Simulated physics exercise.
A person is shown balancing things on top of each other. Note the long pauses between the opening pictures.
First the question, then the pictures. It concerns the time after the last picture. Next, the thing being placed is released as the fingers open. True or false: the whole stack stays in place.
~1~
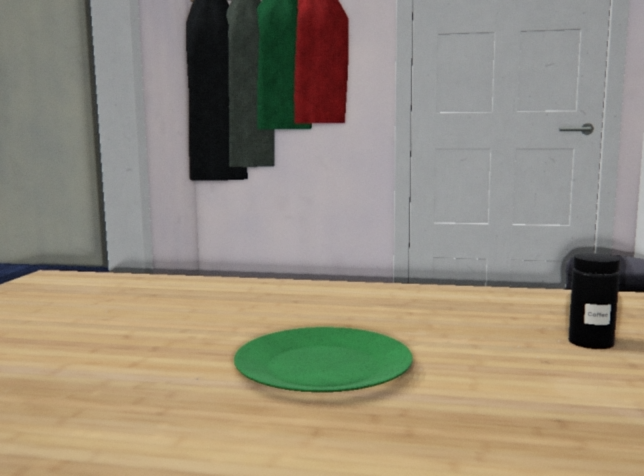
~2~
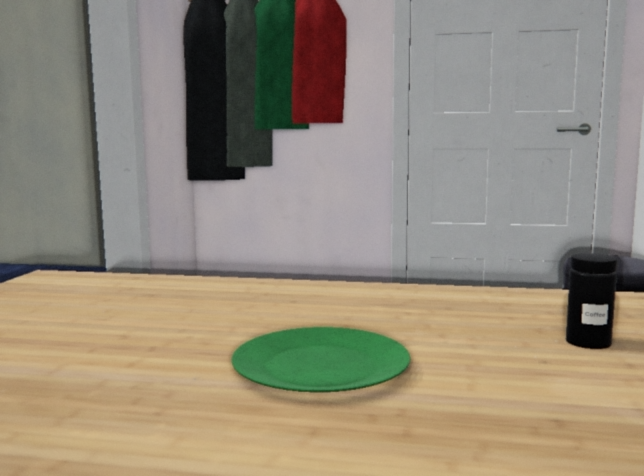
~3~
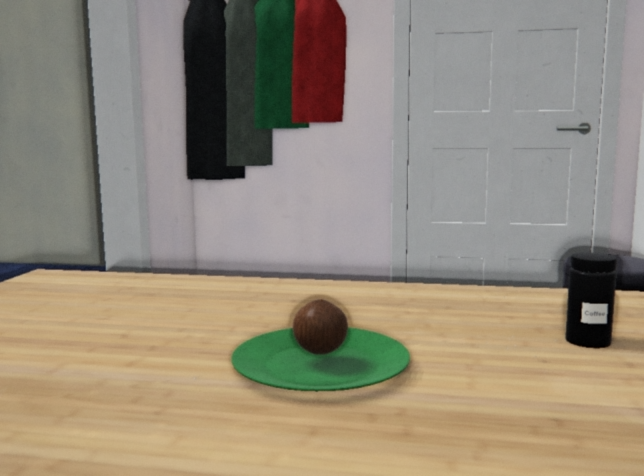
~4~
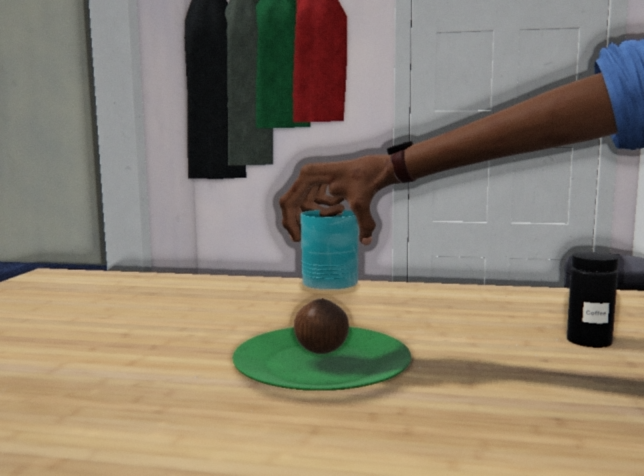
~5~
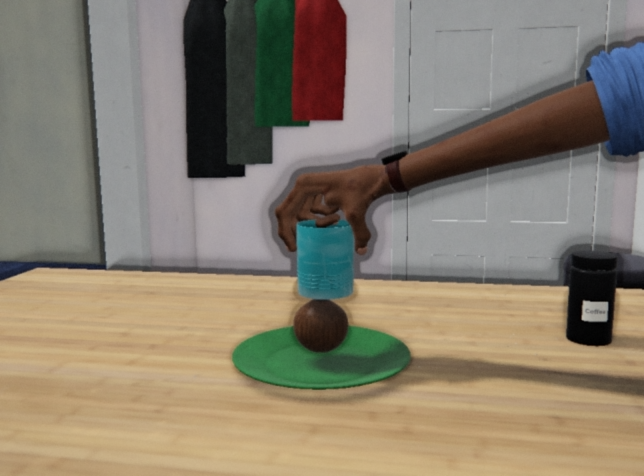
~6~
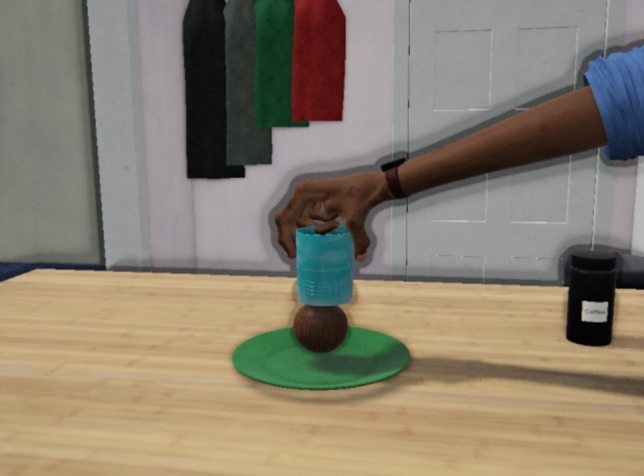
False.
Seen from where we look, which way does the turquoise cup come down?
Rightwards.
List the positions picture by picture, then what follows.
In the first frame, the last thing is not in view yet; green plate (323, 361).
In the second frame, the last thing is not in view yet; black jar (591, 300).
In the third frame, the last thing is not in view yet; brown onion (320, 326).
In the fourth frame, on its way; turquoise cup (330, 249); green plate (322, 359).
In the fifth frame, on its way; turquoise cup (325, 258); black jar (591, 298).
In the sixth frame, set down, still held; turquoise cup (325, 265); brown onion (321, 325).
Then, 0.40 s after the last picture, turquoise cup tipped 50° from how it was near (360, 279).
Then, 0.60 s after the last picture, turquoise cup now fallen.
Then, 0.80 s after the last picture, nothing new.
At rest, fallen, turquoise cup; the other 3 in place. Seen from the same camera at the end, turquoise cup near (480, 342). The pile loses its balance.
